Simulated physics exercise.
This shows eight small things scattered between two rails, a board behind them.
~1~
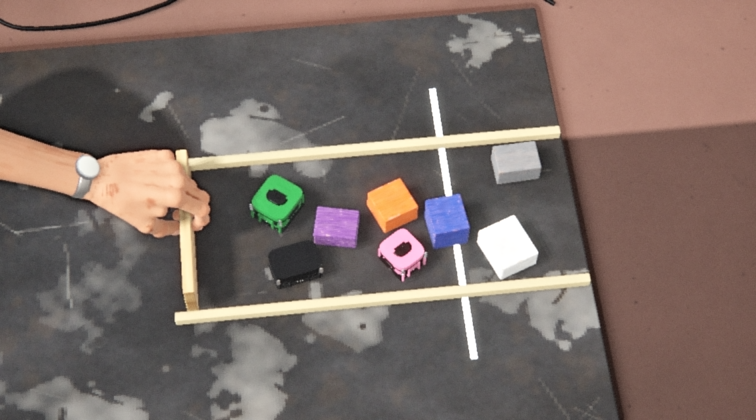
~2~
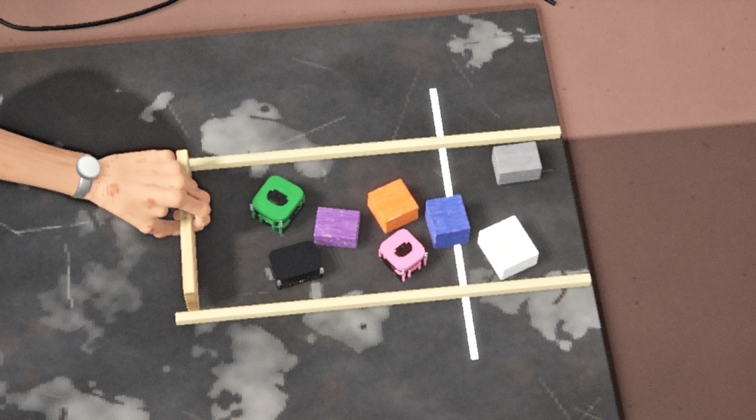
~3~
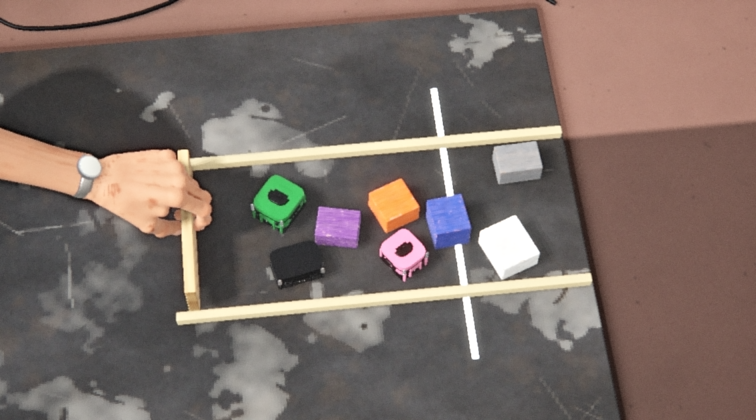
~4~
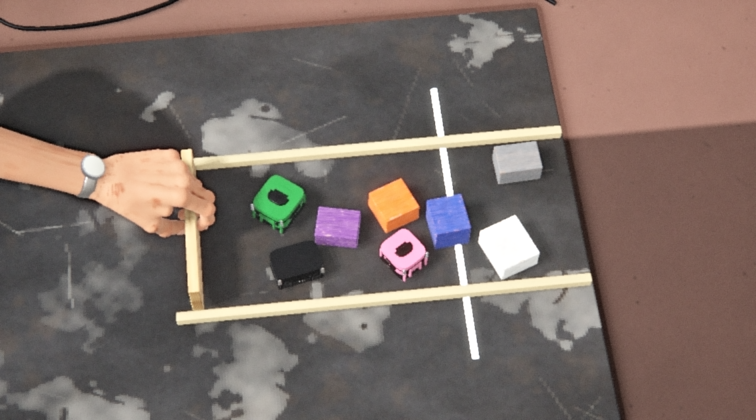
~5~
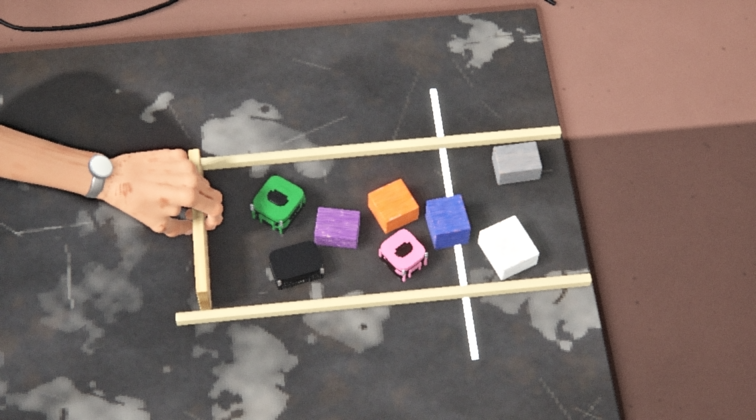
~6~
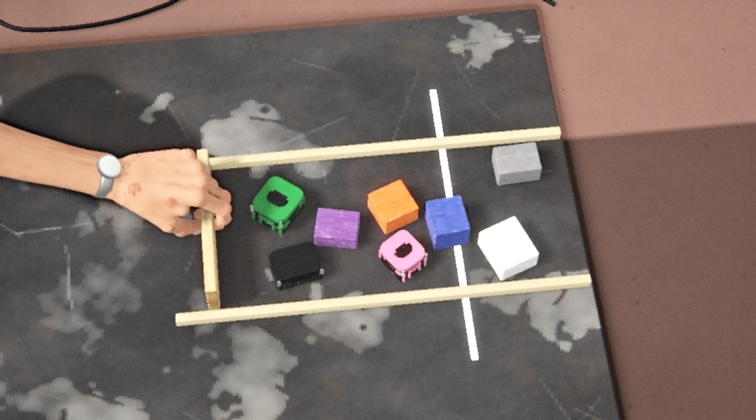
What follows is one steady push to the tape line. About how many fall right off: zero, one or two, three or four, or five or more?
The number that fall off is zero.
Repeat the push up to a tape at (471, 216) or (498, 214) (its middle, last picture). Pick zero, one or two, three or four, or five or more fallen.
In that order: None at all; one to two.
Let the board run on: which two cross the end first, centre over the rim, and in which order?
Earliest first: The white block, then the grey block.
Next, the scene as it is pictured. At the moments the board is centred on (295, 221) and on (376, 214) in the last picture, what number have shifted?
First 3, then 6.
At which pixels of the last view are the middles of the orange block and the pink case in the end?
The orange block at (508, 185), the pink case at (525, 256).
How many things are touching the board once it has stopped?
That makes 3.
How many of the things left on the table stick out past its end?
0 of them.
Soon after, none off yet; grey block at rest near (517, 164); white block at rest near (508, 248); blue block at rest near (447, 223).
Then, none off yet; grey block at rest near (517, 164); white block at rest near (509, 249); blue block moved a little near (467, 221).
At rest, the number that fall off is zero.
